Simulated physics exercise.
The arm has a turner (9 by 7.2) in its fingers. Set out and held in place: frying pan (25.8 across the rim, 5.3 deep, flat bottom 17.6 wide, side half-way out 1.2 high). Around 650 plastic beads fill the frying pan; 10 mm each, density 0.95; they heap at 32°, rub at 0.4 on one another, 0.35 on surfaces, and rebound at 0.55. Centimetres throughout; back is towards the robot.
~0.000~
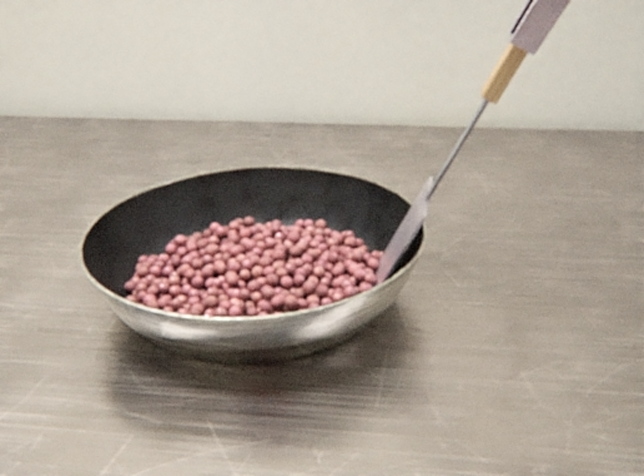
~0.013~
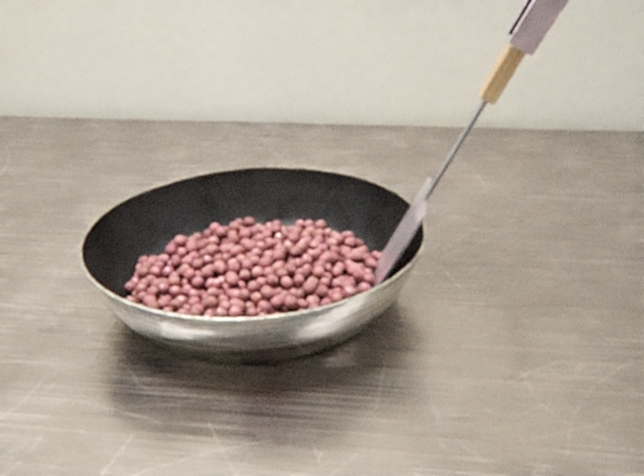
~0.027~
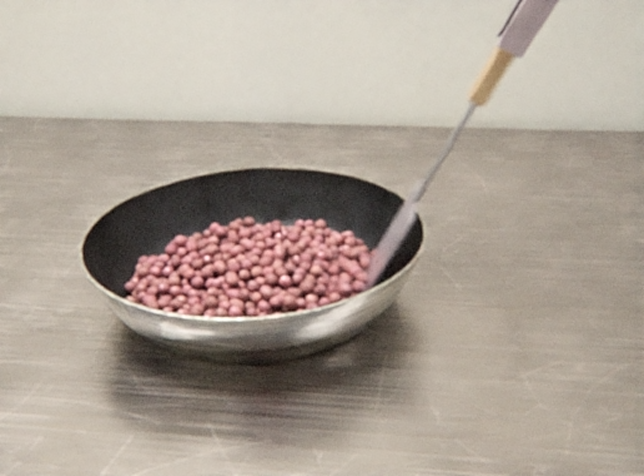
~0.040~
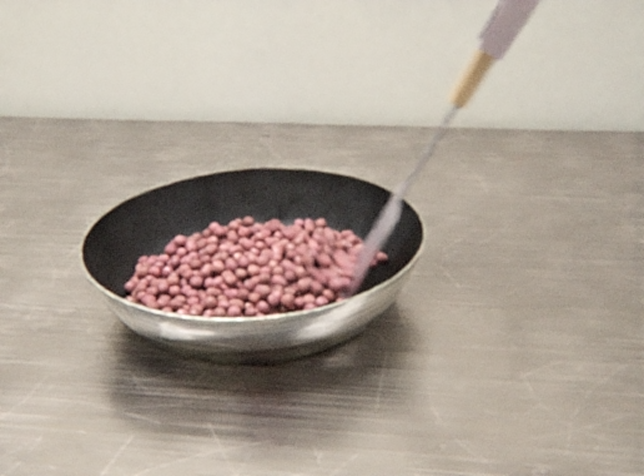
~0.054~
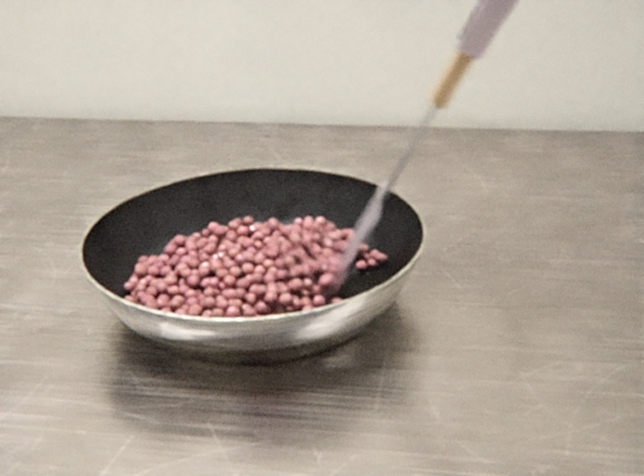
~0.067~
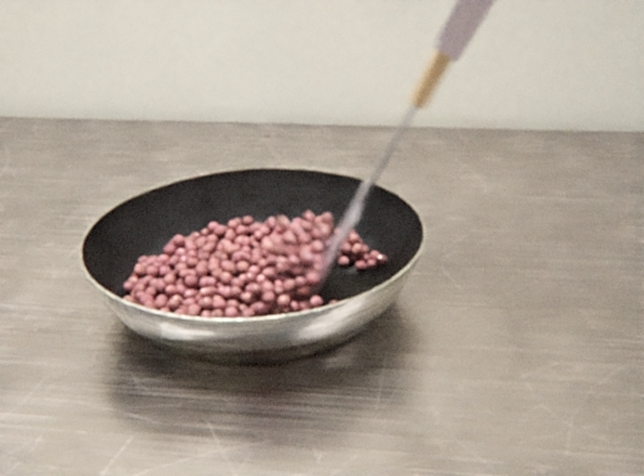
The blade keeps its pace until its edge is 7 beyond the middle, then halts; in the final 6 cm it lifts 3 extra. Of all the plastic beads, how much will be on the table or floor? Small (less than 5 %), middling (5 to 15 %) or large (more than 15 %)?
Answer: Middling; 5 to 15 % of the plastic beads finish on the table or floor.
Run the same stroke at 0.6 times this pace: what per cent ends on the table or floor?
Some 0 per cent.
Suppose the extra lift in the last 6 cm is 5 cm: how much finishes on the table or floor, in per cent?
About 10 per cent.
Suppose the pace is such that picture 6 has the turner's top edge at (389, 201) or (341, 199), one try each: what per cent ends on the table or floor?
Some 0 and 15 per cent.
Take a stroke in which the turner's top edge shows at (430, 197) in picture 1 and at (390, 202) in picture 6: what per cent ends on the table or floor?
Some 0 per cent.
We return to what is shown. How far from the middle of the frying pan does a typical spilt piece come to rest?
Some 32 cm.
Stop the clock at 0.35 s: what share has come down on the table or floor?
Some 10 per cent.
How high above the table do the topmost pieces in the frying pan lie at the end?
Some 5.0 cm.
After 0.10 s, sloping 62°, highest piece 9 above the table; 647 in the frying pan.
After 0.14 s, sloping 62°, highest piece 10 above the table; 647 in the frying pan.
After 0.35 s, sloping 62°, highest piece 6 above the table; 585 in the frying pan, 60 on the table or floor, 2 on the blade or in flight.
After 1.40 s, sloping 62°, highest piece 5 above the table; 584 in the frying pan, 63 on the table or floor.
At rest, 584 in the frying pan, 63 on the table or floor. That is 10 % on the table or floor.
